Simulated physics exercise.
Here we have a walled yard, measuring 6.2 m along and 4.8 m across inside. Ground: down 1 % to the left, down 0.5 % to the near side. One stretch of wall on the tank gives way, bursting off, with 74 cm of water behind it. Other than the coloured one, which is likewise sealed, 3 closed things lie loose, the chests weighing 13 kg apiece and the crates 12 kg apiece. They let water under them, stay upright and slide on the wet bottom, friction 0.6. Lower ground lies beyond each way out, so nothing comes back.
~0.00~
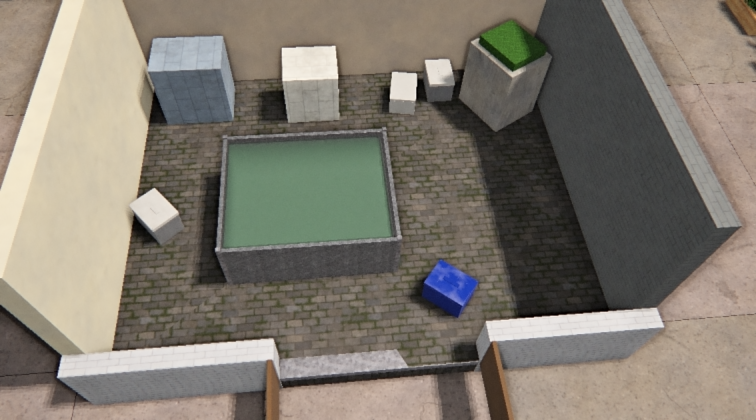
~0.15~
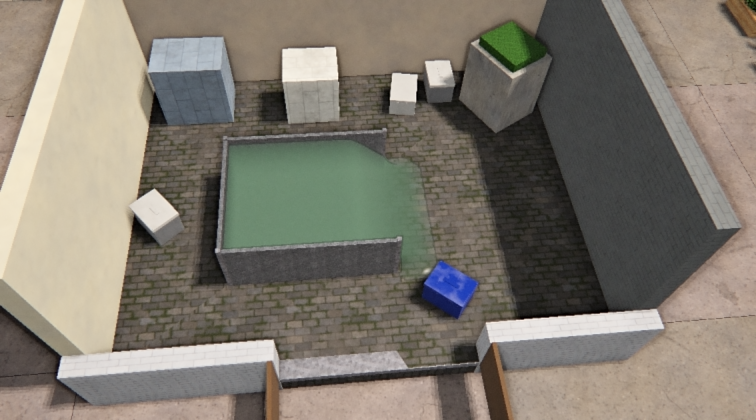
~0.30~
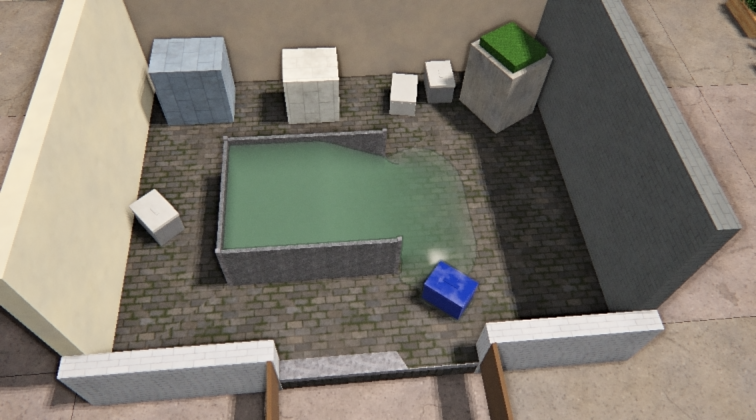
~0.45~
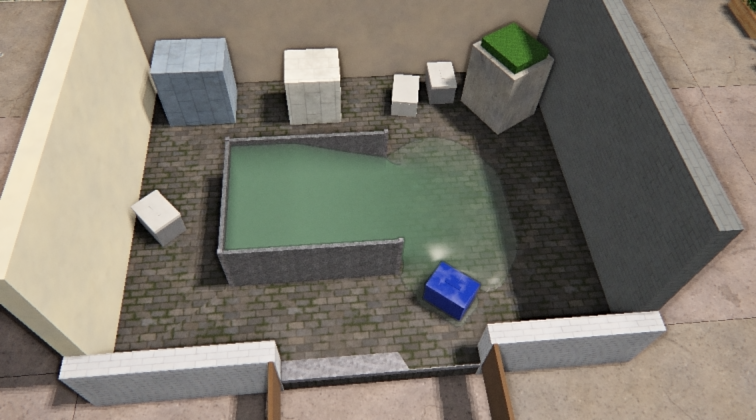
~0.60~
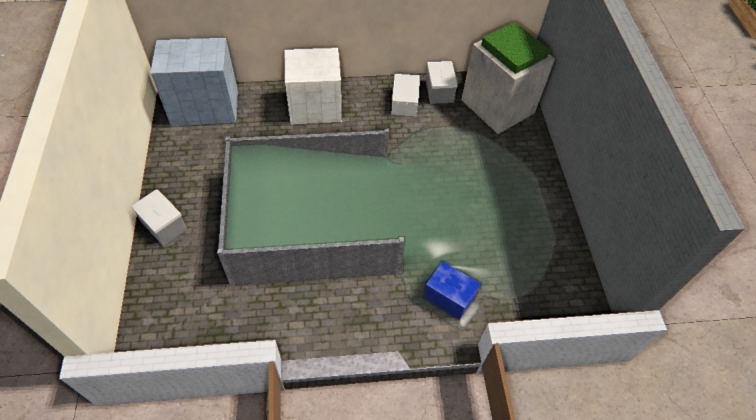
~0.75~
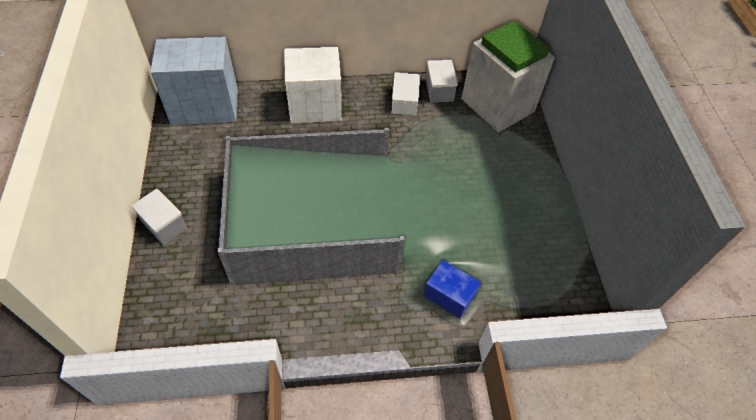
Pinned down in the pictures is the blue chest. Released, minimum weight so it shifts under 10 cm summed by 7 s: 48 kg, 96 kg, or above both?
96 kg.
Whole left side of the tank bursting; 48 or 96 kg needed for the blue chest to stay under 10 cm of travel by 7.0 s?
Well, in that case only the heavy one does.
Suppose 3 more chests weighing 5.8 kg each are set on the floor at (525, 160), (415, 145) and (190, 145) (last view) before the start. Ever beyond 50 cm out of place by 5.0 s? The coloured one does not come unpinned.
Going through them in turn, the answers are too far, too far and not too far.
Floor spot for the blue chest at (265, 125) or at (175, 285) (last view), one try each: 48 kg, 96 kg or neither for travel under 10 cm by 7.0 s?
In that order: The lighter suffices; the lighter suffices.
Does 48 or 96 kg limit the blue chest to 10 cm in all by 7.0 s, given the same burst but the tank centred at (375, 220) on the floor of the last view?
Then, in short, only the heavier one works.
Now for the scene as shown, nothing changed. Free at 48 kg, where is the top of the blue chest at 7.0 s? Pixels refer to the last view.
Somewhere around (422, 281).
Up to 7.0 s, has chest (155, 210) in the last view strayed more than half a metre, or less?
That one stays inside the limit.
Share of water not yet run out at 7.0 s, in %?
Close to 88 in a hundred parts remain.
After 1.4 s the blue chest would be 0 cm from its start with 48 kg and 0 cm from its start with 96 kg; 6 cm of water round it then.
After 3.1 s the blue chest would be 16 cm from its start with 48 kg and 0 cm from its start with 96 kg; 13 cm of water round it then.
After 4.9 s the blue chest would be 40 cm from its start with 48 kg and 0 cm from its start with 96 kg; 12 cm of water round it then.
After 7.0 s the blue chest would be 40 cm from its start with 48 kg and 0 cm from its start with 96 kg; 7 cm of water round it then.
